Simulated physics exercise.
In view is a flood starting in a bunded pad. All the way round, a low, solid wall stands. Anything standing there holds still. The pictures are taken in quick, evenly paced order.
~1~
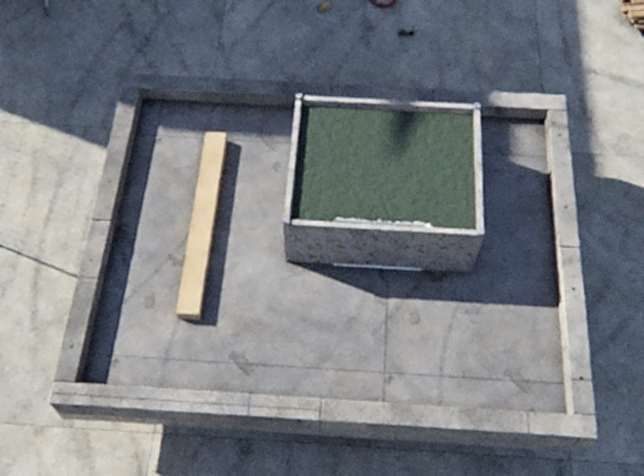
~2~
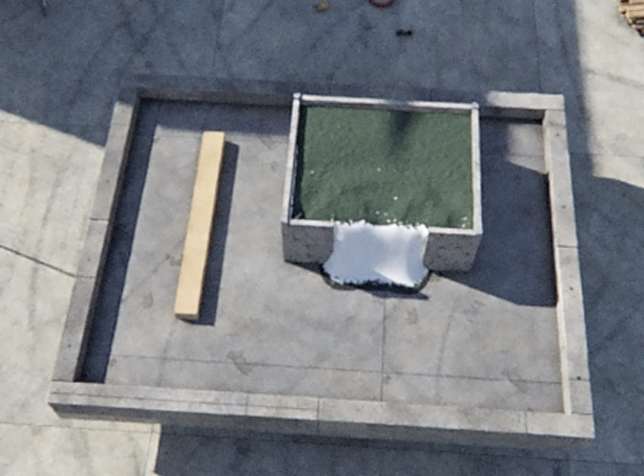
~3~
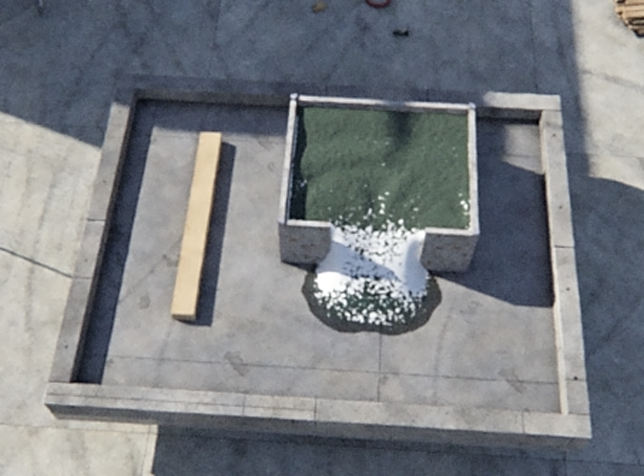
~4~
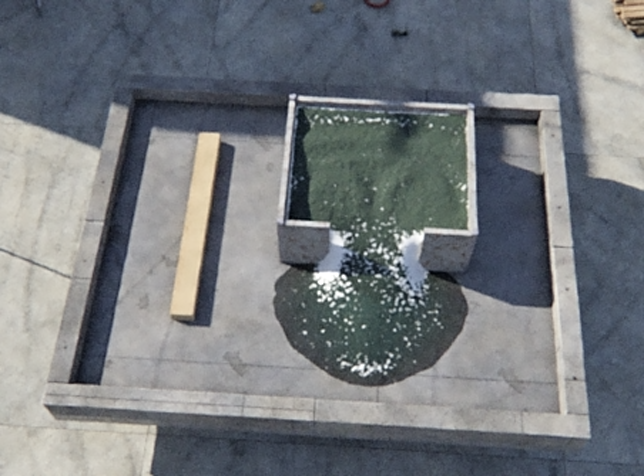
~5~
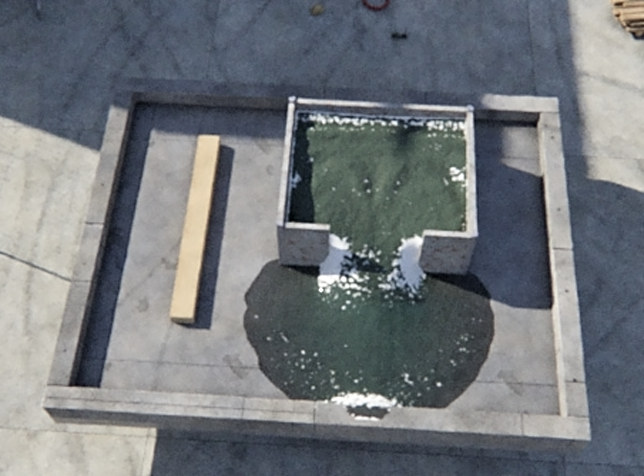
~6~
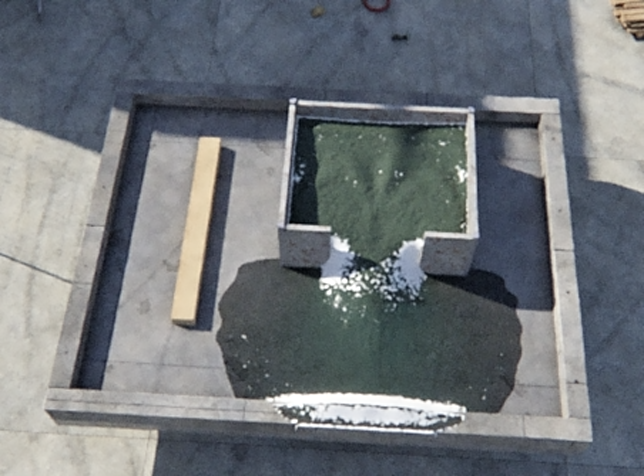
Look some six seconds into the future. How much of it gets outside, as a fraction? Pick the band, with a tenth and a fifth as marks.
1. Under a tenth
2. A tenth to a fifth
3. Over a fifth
(2) A tenth to a fifth.
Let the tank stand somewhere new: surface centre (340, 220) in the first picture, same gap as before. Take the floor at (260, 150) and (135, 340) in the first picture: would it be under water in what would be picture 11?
In the order asked: Untouched and soaked.
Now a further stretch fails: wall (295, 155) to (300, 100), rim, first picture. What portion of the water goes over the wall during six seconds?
Close to 12 per cent, I reckon.
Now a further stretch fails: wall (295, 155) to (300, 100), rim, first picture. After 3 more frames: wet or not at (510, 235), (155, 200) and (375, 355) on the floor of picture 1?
First point bare, second point swamped, third point bare.
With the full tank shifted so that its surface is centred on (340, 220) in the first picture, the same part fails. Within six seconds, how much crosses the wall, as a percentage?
Close to 24 parts in a hundred.
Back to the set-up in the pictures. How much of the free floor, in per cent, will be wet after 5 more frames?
I make it 40 per cent.
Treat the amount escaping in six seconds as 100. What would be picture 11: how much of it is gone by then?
Roughly 20 per cent.
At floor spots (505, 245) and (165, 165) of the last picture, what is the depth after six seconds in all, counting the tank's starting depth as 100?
8 and 16 per cent respectively, roughly.
A moment on, water covers 30 % of the floor; the low wall has let 1 % over.
Next, water covers 35 % of the floor; the low wall has let 3 % over.
Then, water covers 50 % of the floor; the low wall has let 12 % over.
Later, water covers 70 % of the floor; the low wall has let 16 % over.
In the end, water covers 80 % of the floor; the low wall has let 16 % over.
